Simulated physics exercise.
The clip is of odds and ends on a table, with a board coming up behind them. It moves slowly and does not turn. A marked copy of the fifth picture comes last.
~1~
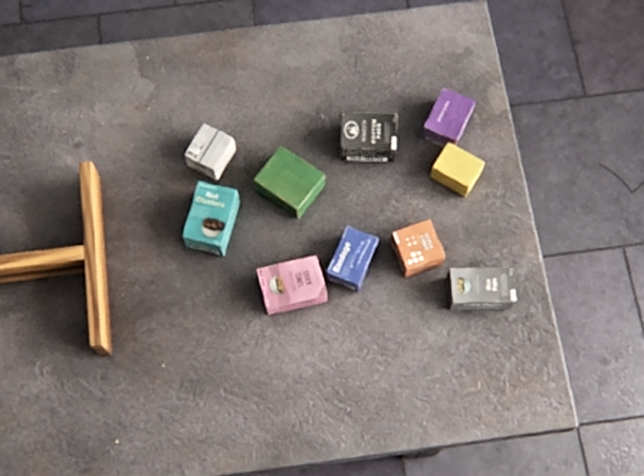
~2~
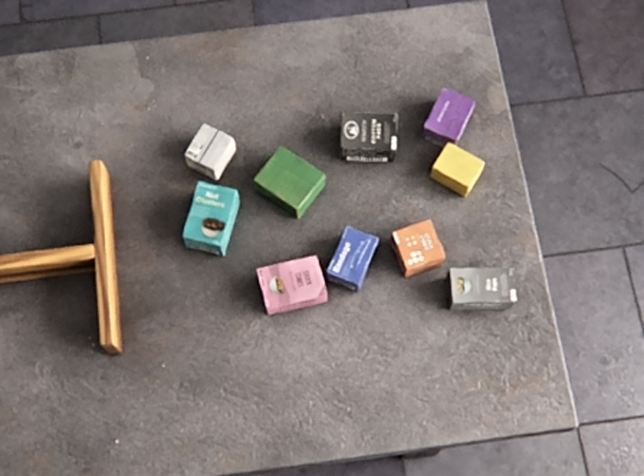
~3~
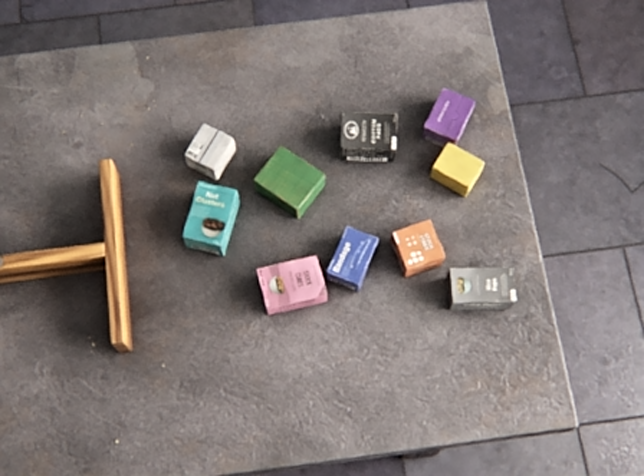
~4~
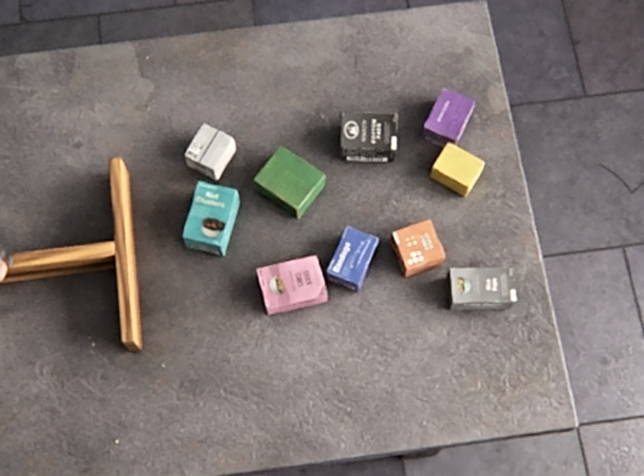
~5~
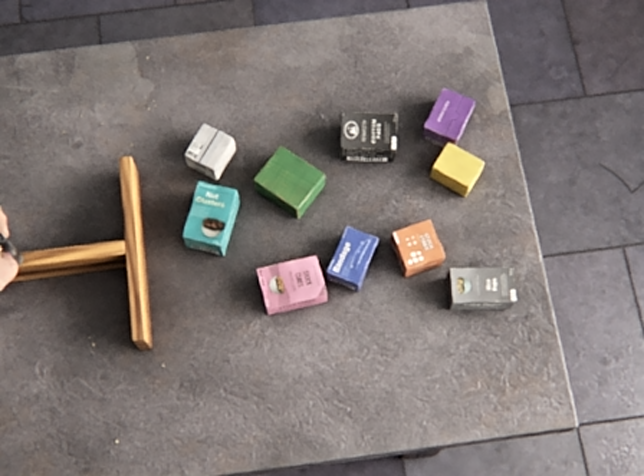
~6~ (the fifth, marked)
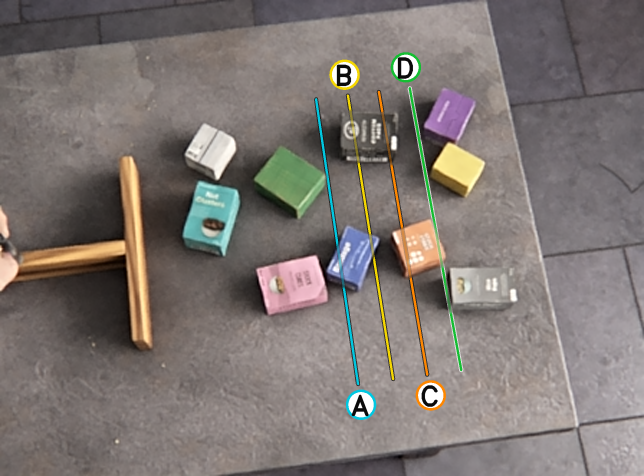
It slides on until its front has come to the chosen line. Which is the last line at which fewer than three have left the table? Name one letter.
No third one falls up to D.
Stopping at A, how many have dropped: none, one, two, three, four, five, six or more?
The count is none.
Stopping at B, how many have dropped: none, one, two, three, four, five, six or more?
In all, none.
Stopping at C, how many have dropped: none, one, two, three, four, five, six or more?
The count is none.
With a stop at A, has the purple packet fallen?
By then, no.
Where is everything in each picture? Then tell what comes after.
In the first frame, pink packet (292, 286); black box (368, 137); yellow block (457, 170).
In the second frame, board (100, 249); turquoise packet (212, 219).
In the third frame, board (110, 248); green block (290, 182).
In the fourth frame, board (121, 247); blue box (352, 259).
In the fifth frame, board (131, 245); white box (210, 152); pink packet (292, 286); black box (368, 137).
On the marked copy, A at (336, 235); B at (369, 230); C at (402, 226); D at (434, 222).
Taking D. A third of the way, board (241, 232); white box (233, 137); green block (319, 180).
Two thirds of the way, board (349, 218); purple packet (466, 106); yellow block (464, 170).
When it is over, board (433, 207); orange packet over the edge; yellow block over the edge; two fallen.
As for the rest, A is within the limit but short; B is within the limit but short; C is within the limit but short.
